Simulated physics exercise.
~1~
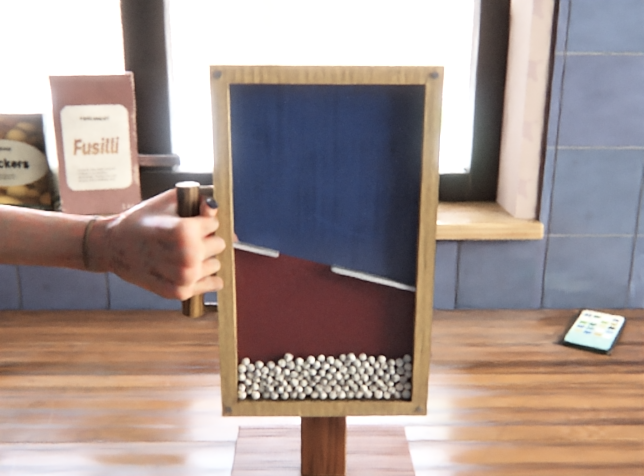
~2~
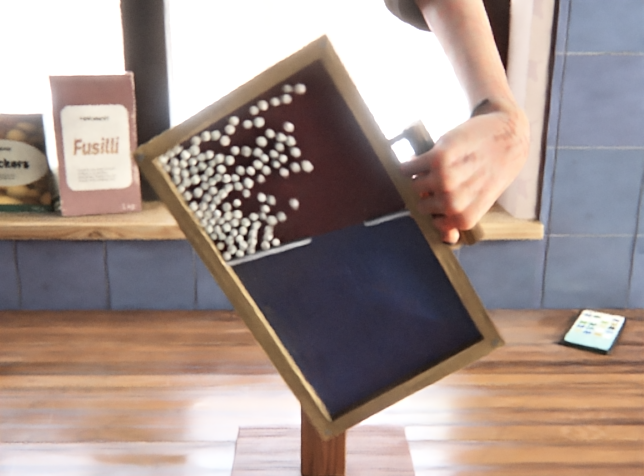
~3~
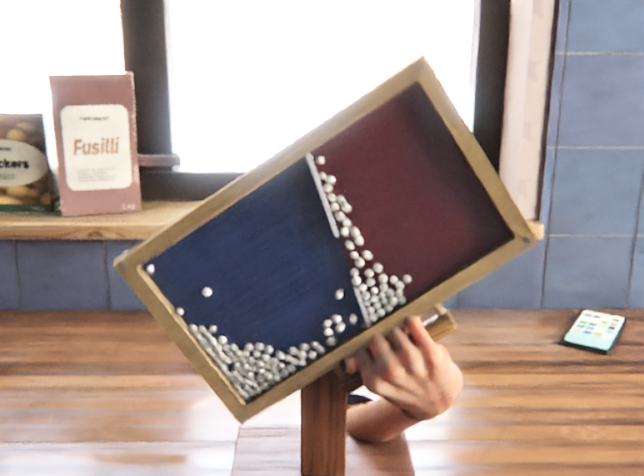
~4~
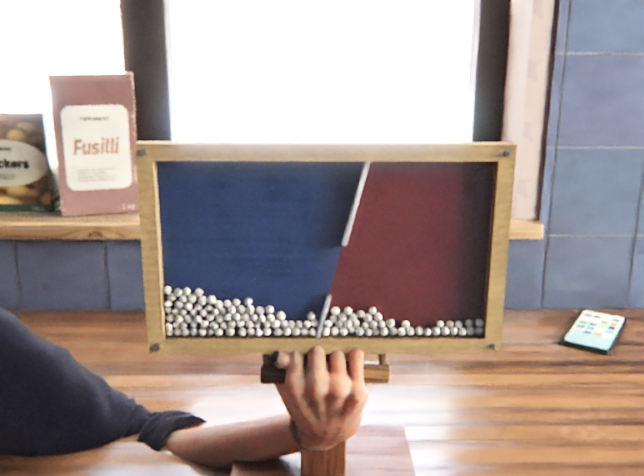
A hand turned an upright wooden case of small white balls clockwise until it was upside down, then onto its side, and the balls spilled through the divider's gap, settling mostly in the blue chamber on the left with some in the red.
